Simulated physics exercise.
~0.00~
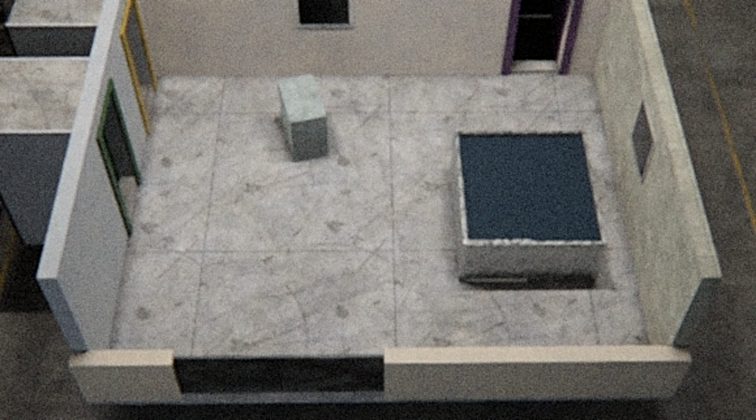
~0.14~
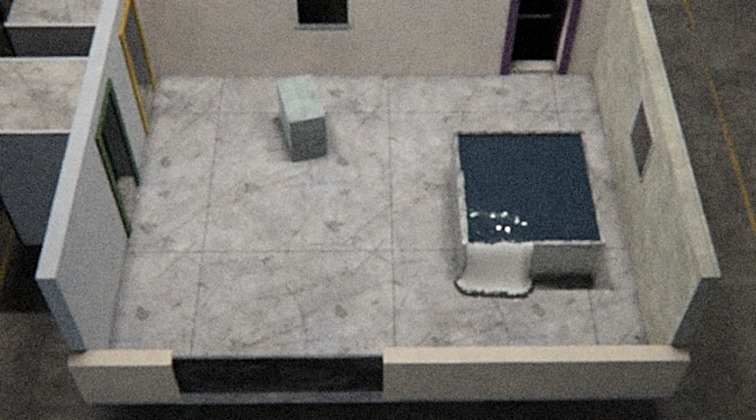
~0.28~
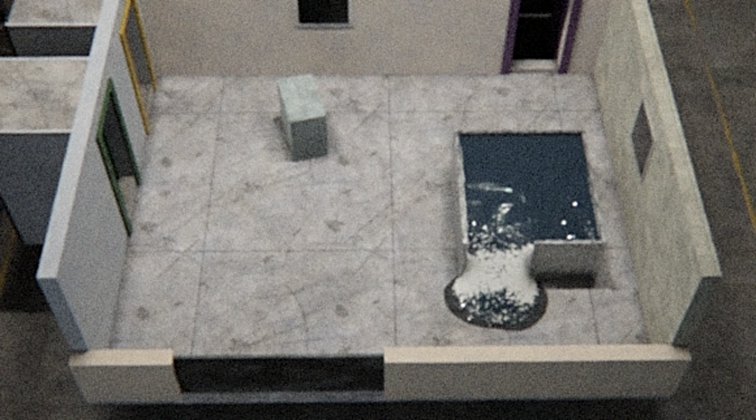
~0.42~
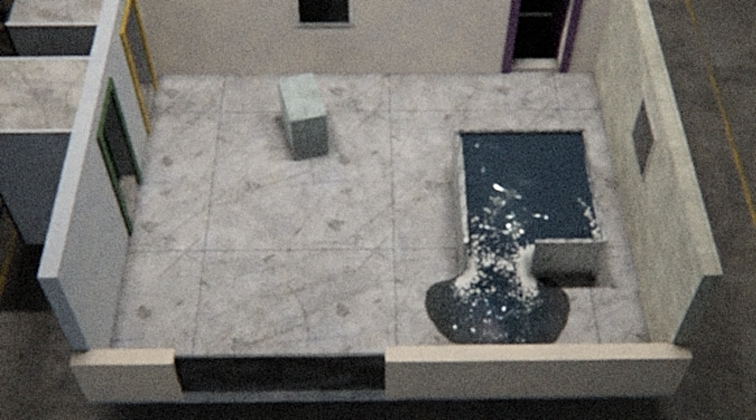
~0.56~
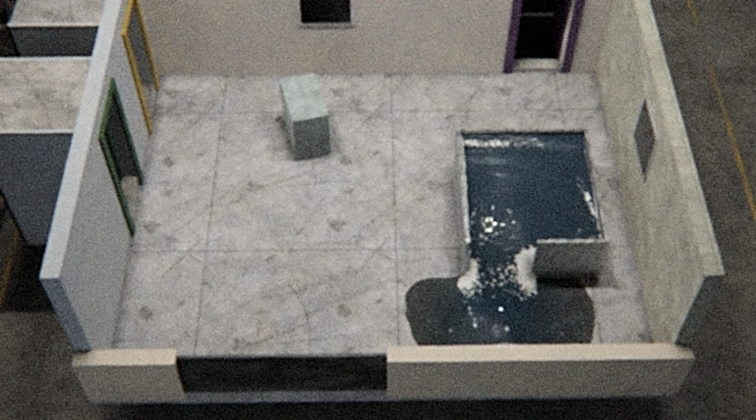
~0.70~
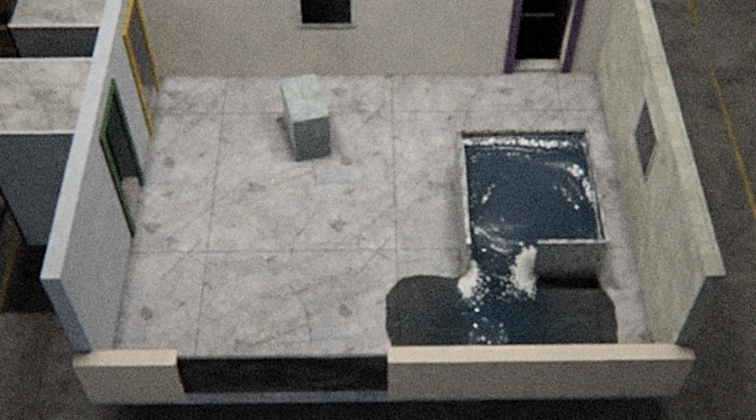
At the start, a square tank of still, dark water sits at the right of a pale-walled room, with a grey block standing farther left. Water then bursts from the tank's front side, foaming onto the floor, and the dark puddle widens left and right along the front wall as the tank's level drops.
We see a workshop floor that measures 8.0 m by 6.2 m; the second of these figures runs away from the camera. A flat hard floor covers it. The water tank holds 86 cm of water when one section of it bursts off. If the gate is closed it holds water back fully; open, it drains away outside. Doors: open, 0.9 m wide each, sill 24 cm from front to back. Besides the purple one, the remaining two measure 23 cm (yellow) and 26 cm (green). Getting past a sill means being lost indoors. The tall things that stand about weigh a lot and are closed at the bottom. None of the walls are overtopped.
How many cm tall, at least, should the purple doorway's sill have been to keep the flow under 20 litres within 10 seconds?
At least about 12.5 cm.
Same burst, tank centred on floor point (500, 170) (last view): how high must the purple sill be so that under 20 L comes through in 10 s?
New minimum height: Approx. 10.5 cm.
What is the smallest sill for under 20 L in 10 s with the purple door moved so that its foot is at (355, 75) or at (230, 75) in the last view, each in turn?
Roughly 9.5 cm for the first and 11.0 cm for the second.
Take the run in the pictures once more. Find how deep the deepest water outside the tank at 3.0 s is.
Up to some 36 centimetres, I'd say.
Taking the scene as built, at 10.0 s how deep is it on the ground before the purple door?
Depth: Near 10.0 cm.
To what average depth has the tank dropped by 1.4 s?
About 60 centimetres.
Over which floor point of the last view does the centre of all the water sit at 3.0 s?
Approximately (474, 272).
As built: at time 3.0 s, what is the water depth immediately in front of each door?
Yellow door 0 cm, green door 1 cm, purple door 0 cm.
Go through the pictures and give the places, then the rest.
The first picture shows still water, 86 cm deep, in the water tank at (527, 188); the purple door at (541, 33) is dry.
In the second picture, water pours out at (496, 267) and has run 0.3 m, to (510, 295); about 10 cm deep outside, 86 cm at the back.
In the third picture, water pours out at (496, 267) and has run 0.9 m, to (498, 325); about 13 cm deep outside, 86 cm at the back.
In the fourth picture, water pours out at (497, 266) and has run 1.5 m, to a hidden place; about 9 cm deep outside, 86 cm at the back.
In the fifth picture, the front is at a hidden place, 1.7 m from the gap at (499, 267); 3.8 m2 of floor is wet, 82 cm left at the back.
In the sixth picture, the front is at a hidden place, 1.9 m from the gap at (500, 267); 4.7 m2 of floor is wet, 73 cm left at the back; the purple door at (544, 31), 4.6 m from the gap, is still 4.6 m from the nearest water.
After 1.4 s water covers 15 % of the floor, deepest (54 cm) near (493, 363); it has not reached the purple door.
After 3.0 s water covers 40 % of the floor, deepest (36 cm) near (656, 372); it has not reached the purple door.
After 10.0 s water covers 95 % of the floor, deepest (14 cm) near (407, 83); 10 cm at the purple door, 49 litres in over its 10 cm sill.
At the purple door as built, the water arrived by 3.8 s and peaked near 16 cm at 4.6 s.
With a sill of 11 cm, 36 litres would have come in within the 10 s; with 14.5 cm, 9 litres. So under 20 litres takes about 12.5 cm.
